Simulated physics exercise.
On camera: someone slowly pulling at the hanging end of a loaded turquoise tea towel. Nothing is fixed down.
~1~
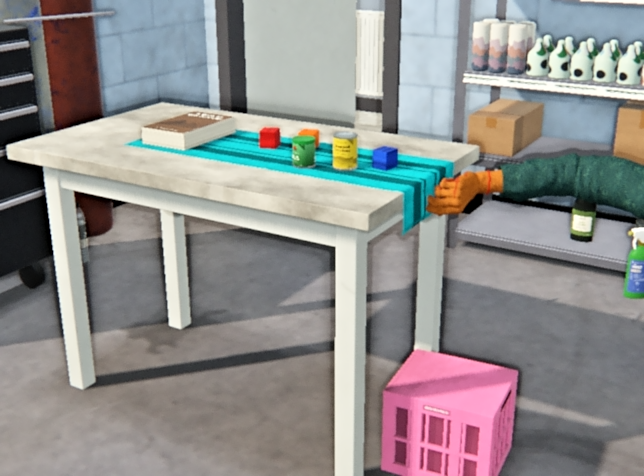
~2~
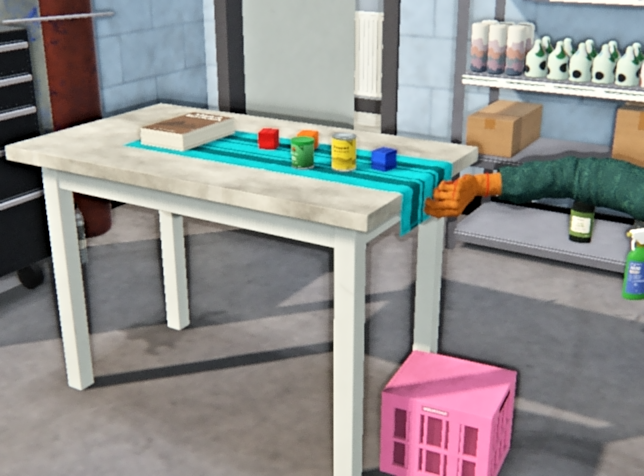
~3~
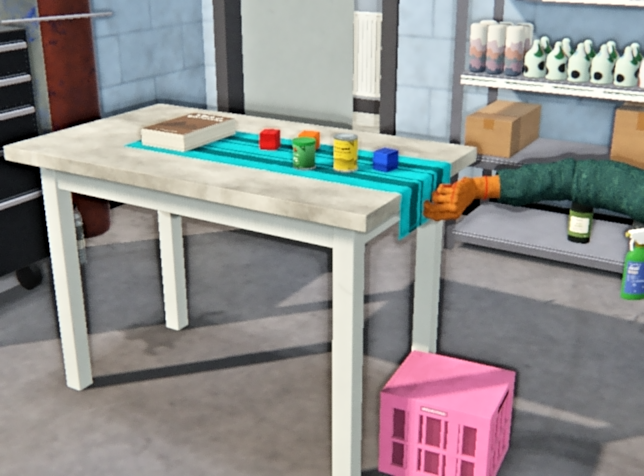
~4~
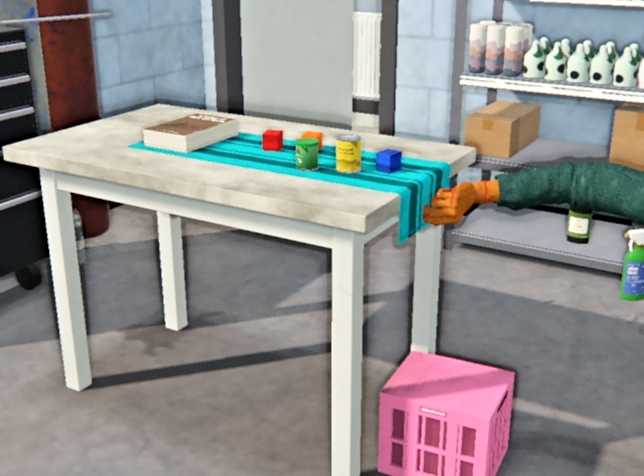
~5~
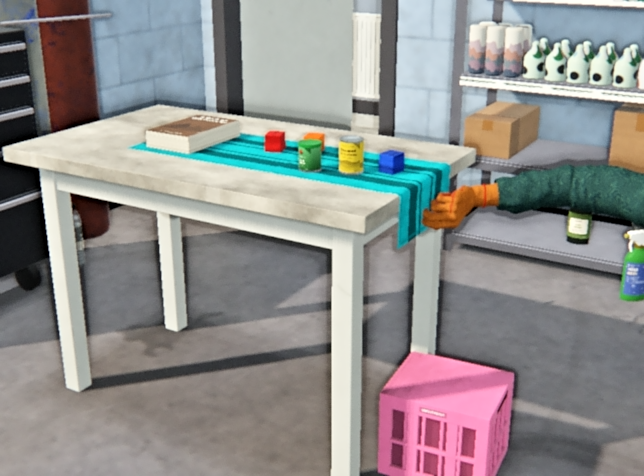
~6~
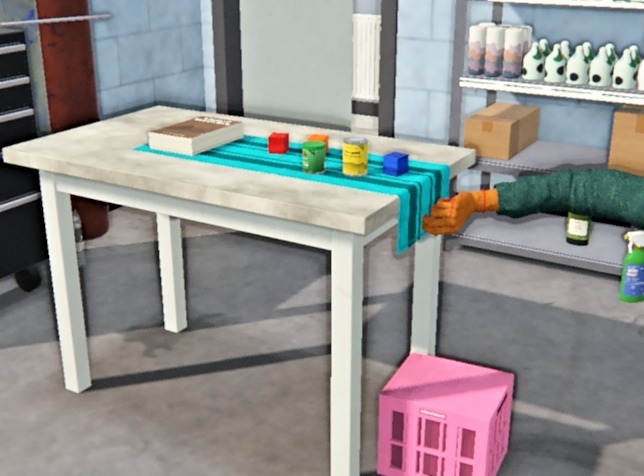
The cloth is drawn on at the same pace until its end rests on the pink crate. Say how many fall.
It carries off four.
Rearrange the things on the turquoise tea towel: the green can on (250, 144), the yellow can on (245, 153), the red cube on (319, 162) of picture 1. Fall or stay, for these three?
The green can holds on; the yellow can survives; the red cube tumbles off.
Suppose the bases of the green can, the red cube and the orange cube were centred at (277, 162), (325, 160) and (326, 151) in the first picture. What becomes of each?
The green can comes down, the red cube drops off, the orange cube is carried off.
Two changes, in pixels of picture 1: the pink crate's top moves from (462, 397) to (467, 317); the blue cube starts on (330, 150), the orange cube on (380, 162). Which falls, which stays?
The blue cube stays on, the orange cube falls.
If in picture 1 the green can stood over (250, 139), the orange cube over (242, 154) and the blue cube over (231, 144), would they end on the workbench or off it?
The green can stays on; the orange cube keeps its place on top; the blue cube remains up.
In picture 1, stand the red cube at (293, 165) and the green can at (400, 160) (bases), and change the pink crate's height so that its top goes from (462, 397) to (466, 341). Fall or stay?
The red cube does not fall; the green can comes down.
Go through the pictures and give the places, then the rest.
The first picture shows hem (403, 235); blue cube (385, 149); yellow can (345, 134); green can (304, 138); orange cube (309, 131); red cube (270, 129); top of the crate (462, 397).
The second picture shows hem (400, 236); blue cube (385, 150).
The third picture shows hem (399, 240); yellow can (346, 136).
The fourth picture shows hem (399, 244); green can (307, 141); top of the crate (459, 398).
The fifth picture shows hem (398, 249); orange cube (314, 135).
The sixth picture shows hem (397, 254); blue cube (396, 155); yellow can (356, 140); green can (314, 144); orange cube (318, 137); red cube (278, 135).
Early on, hem near (424, 325); blue cube and yellow can gone.
Midway, hem on the crate; blue cube, yellow can and green can gone.
Finally, hem on the crate; blue cube, yellow can, green can and orange cube gone. The answer is four.
